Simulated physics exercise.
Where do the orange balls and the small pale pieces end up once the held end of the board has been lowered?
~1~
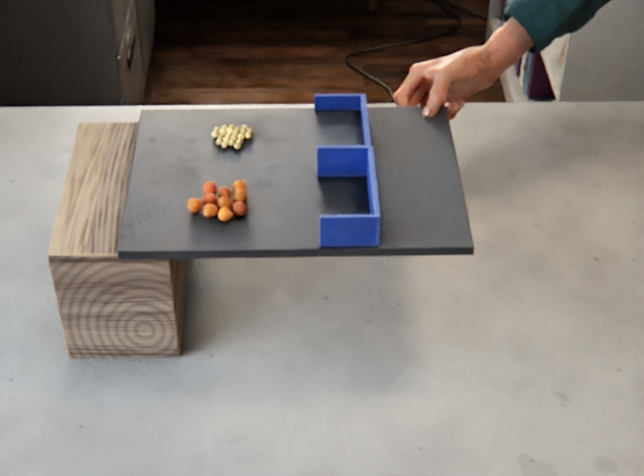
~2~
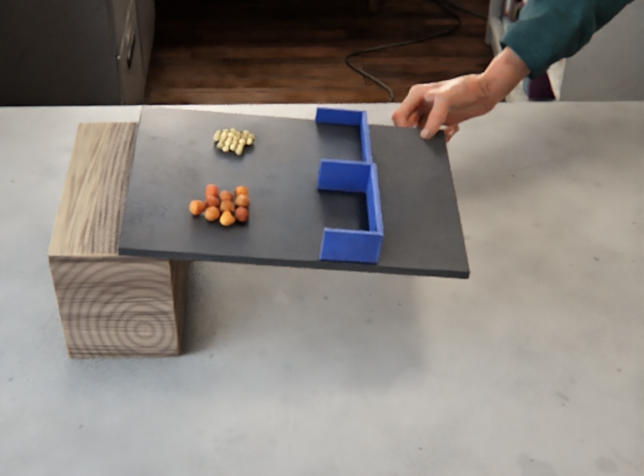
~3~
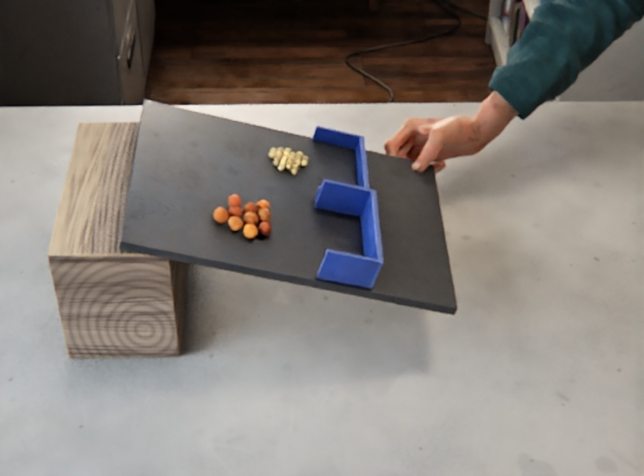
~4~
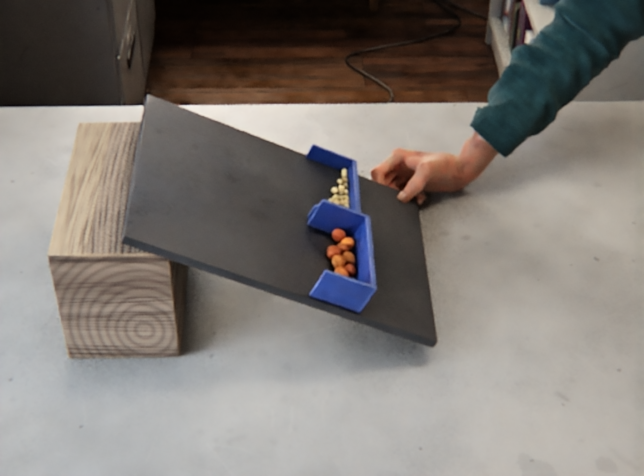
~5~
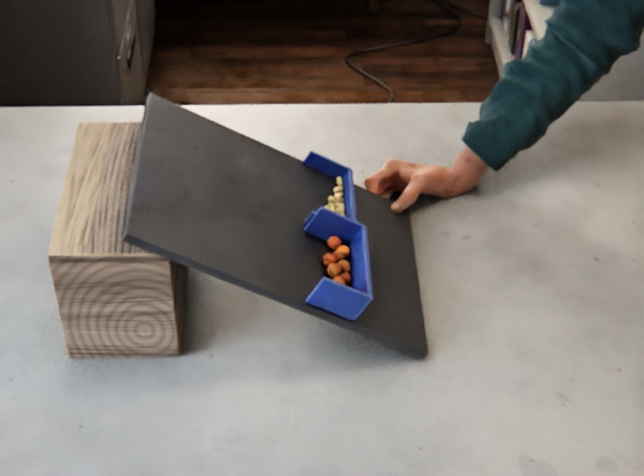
Both groups end up resting against the blue barriers on the sloping board, with the orange balls in the nearer section and the pale pieces in the farther one.
A hand lowered the right end of a dark board, its left end propped on a wooden block, until small orange balls and a pile of little pale pieces slid down and ended up gathered behind the blue barriers.
